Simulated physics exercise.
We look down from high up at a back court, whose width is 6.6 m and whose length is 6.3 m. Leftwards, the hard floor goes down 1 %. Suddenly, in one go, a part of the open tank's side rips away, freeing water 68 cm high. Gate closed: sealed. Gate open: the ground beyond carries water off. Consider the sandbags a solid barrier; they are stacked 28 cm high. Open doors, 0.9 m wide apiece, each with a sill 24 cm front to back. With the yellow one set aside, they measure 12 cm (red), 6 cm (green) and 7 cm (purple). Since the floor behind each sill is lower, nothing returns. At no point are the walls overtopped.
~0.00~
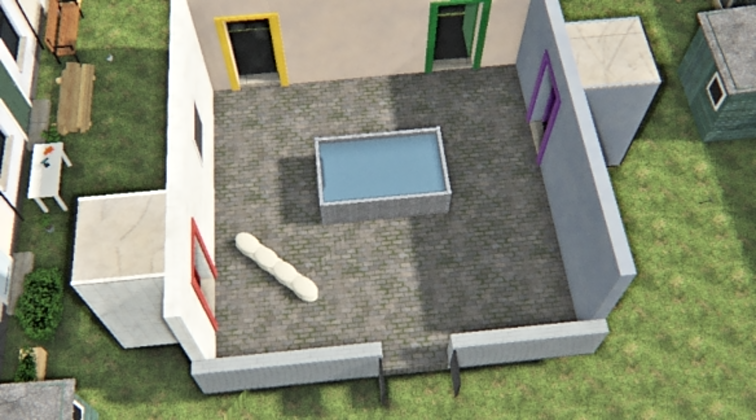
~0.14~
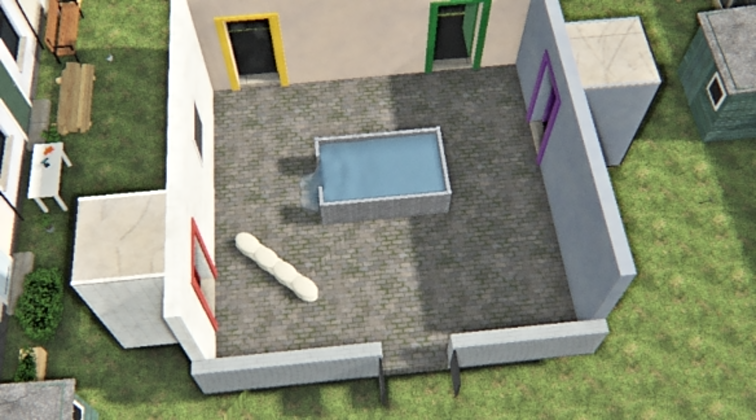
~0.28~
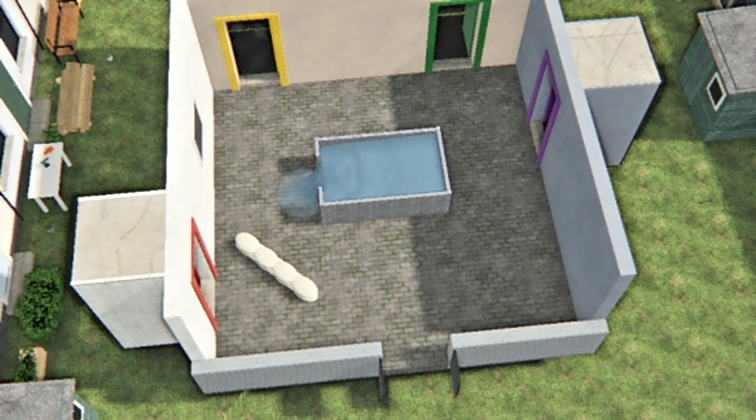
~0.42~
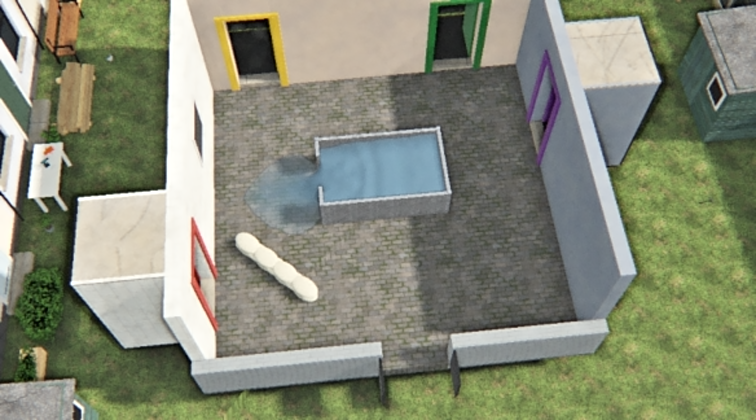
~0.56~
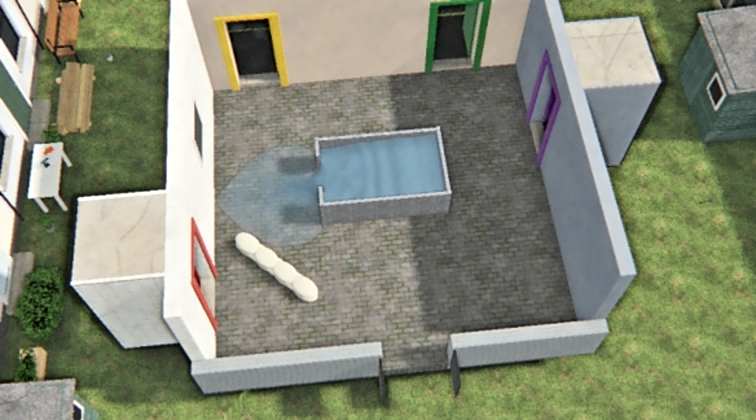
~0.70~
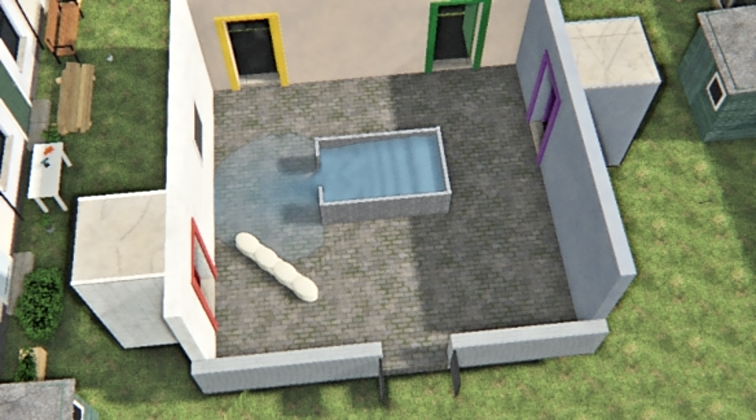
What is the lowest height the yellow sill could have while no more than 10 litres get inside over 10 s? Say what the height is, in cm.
16 cm.
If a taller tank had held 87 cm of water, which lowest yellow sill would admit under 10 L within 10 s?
In that case, roughly 22 cm.
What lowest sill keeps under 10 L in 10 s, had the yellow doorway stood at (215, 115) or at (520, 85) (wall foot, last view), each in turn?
Around 20 and 6.5 cm respectively.
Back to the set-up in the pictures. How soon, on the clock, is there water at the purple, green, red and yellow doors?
Purple 6.0 seconds, green 4.0 seconds, red 1.3 seconds, yellow 2.0 seconds.
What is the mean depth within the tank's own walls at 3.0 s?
36 cm, roughly.
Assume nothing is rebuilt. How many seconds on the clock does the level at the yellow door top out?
Peak time: Around 3.4 s.
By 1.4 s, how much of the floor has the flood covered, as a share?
Some 15 per cent is wet.
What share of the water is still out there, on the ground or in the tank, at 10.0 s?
What remains is some 98 per cent of the water.
After 1.4 s water covers 15 % of the floor, deepest (38 cm) near (314, 189); it has not reached the yellow door.
After 3.0 s water covers 35 % of the floor, deepest (29 cm) near (214, 97); 18 cm at the yellow door, 3 litres in over its 14 cm sill.
After 10.0 s water covers 95 % of the floor, deepest (12 cm) near (214, 111); 9 cm at the yellow door, 23 litres in over its 14 cm sill.
At the yellow door as built, the water arrived by 2.0 s and peaked near 18 cm at 3.4 s.
With a sill of 14.5 cm, 19 litres would have come in within the 10 s; with 19.5 cm, 2 litres. So under 10 litres takes about 16 cm.
